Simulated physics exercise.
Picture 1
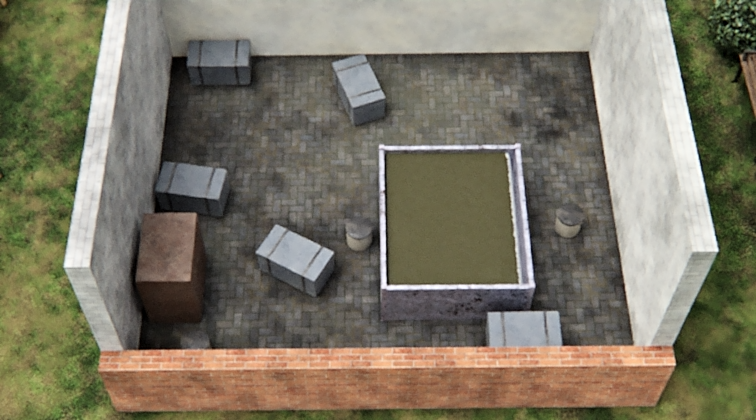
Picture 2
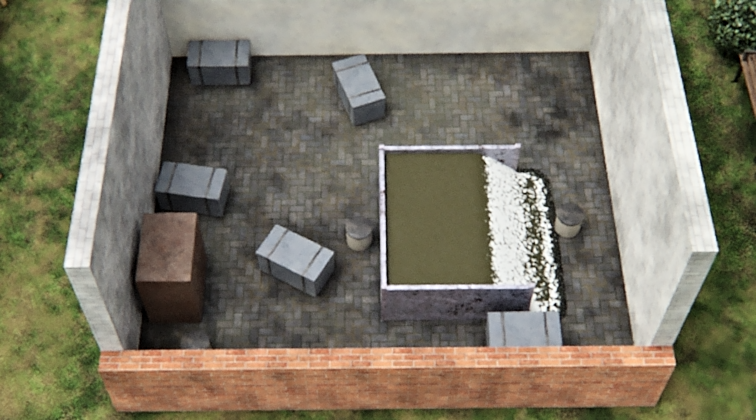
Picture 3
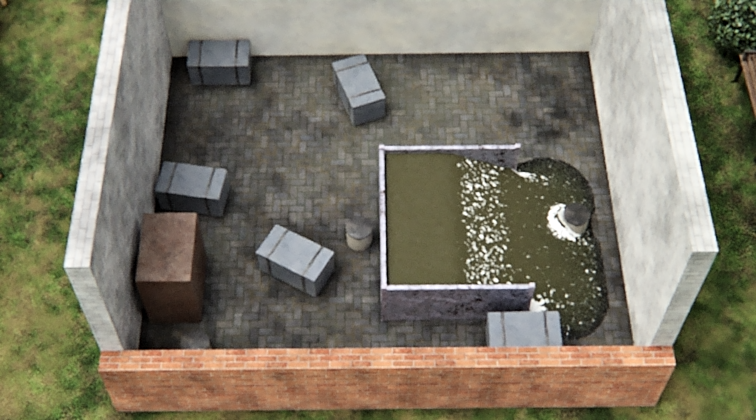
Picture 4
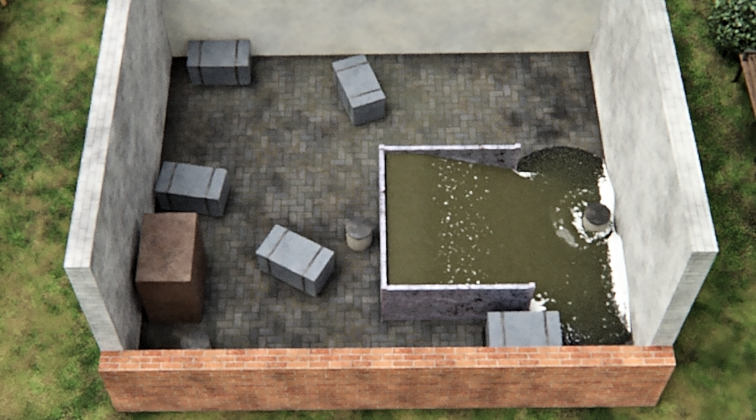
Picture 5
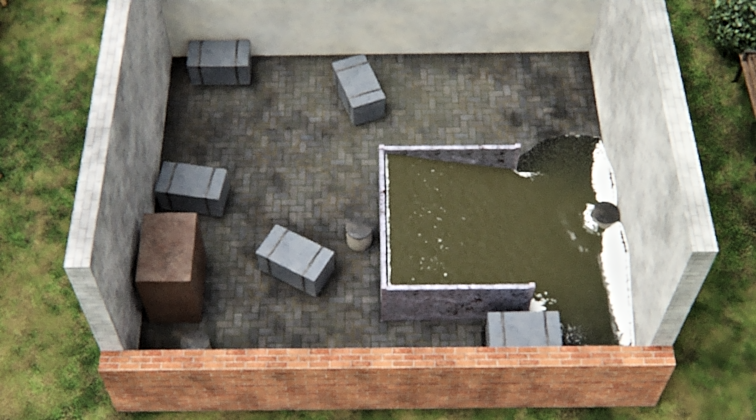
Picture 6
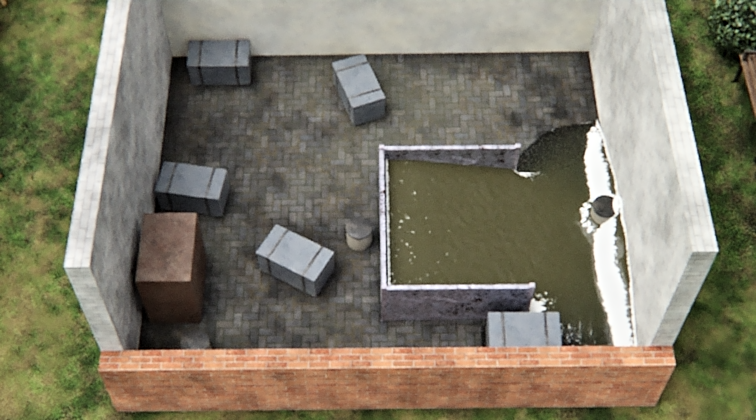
In a walled yard seen from above, a square tank of murky green water stands among grey trunks, a brown block and two small pails. The tank's right side gives way and water rushes out in white foam, surrounding the right-hand pail, pushing it a short way right and spreading along the right wall.
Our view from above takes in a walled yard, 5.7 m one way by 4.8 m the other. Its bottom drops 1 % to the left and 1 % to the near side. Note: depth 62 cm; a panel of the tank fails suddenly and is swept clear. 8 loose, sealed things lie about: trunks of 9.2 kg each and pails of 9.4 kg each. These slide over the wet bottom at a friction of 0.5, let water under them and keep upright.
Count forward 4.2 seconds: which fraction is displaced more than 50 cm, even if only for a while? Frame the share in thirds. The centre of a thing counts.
The proportion is going to fall in the middle band.
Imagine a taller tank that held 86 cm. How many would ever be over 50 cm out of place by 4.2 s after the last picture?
That would give 4.
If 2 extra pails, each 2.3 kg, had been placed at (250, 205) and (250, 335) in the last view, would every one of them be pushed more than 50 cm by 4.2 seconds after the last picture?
In the order asked they come out inside the limit, beyond the limit.
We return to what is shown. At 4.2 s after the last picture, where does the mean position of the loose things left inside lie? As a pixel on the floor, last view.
(273, 214).
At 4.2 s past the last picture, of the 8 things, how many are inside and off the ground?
At that instant the tally stands at 4.
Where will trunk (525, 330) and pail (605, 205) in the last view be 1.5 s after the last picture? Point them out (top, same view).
Roughly (386, 325), then roughly (541, 151).
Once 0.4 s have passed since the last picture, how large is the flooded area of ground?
Somewhere around 7.5 m2, roughly.
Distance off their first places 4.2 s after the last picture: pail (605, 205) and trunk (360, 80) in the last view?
In that order: 250 cm, 200 cm.
Then, 0.4 s after the last picture 0 of 8 are over 50 cm from their spots; 1 afloat.
Then, 1.5 s after the last picture 2 of 8 are over 50 cm from their spots; 2 afloat.
Then, 2.8 s after the last picture 3 of 8 are over 50 cm from their spots; 2 afloat.
Then, 4.2 s after the last picture 3 of 8 are over 50 cm from their spots, and 4 have been at some point; 4 afloat.
